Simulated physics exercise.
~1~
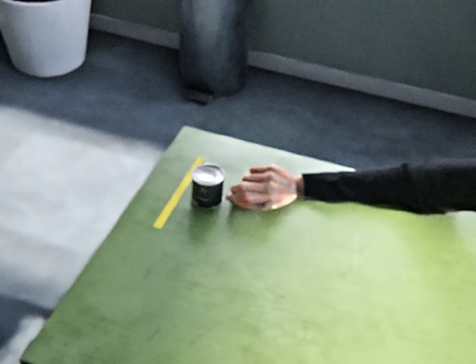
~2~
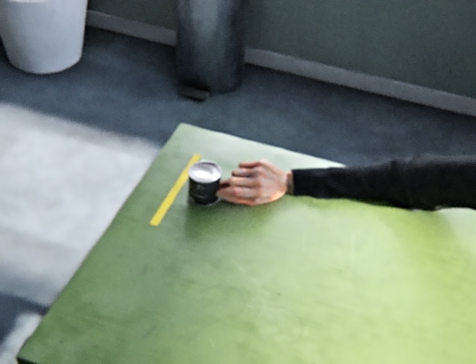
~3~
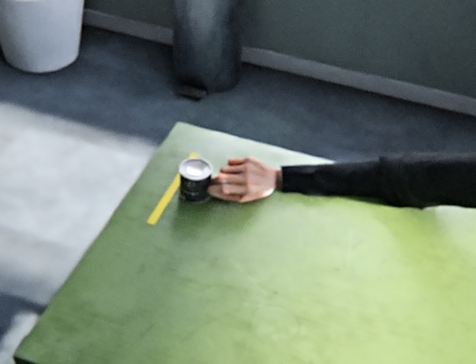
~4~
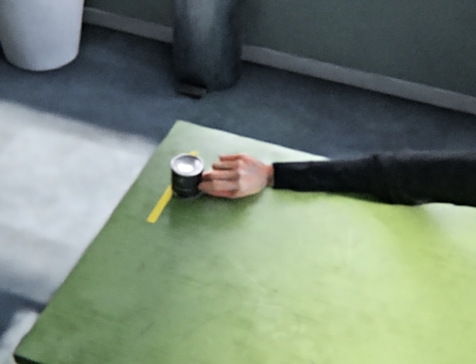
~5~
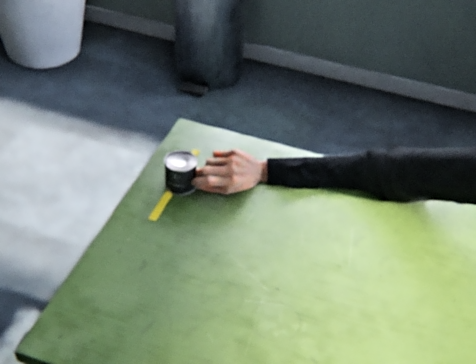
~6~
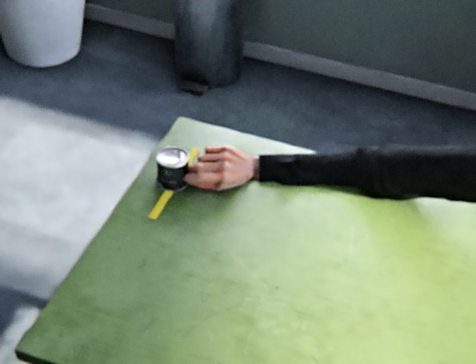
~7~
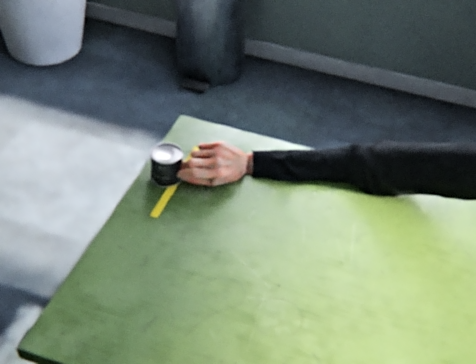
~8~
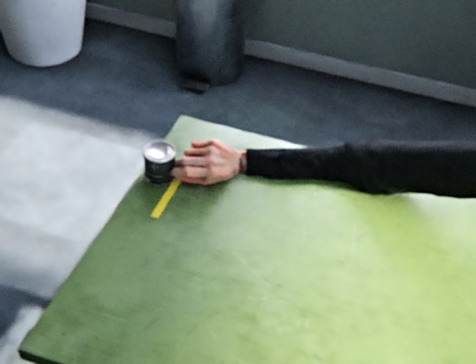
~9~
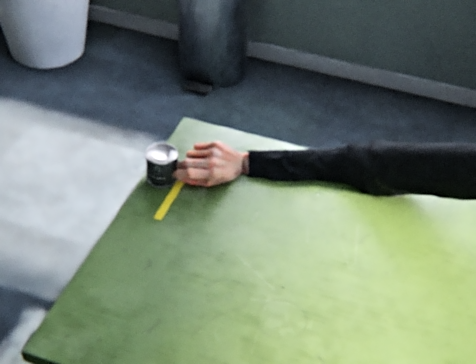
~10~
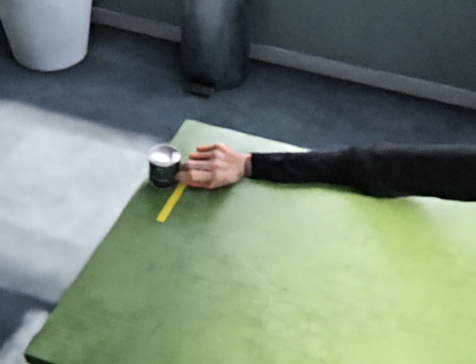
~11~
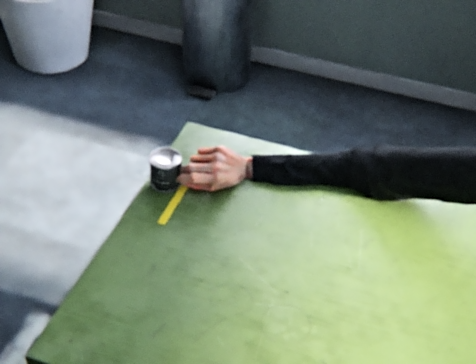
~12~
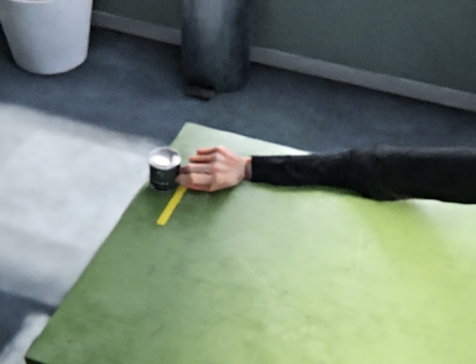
A small black tin on a green table was pushed slowly to the left by a hand in a dark sleeve, crossing over a yellow tape mark, and it came to rest near the table's edge, still on top, with the hand beside it.
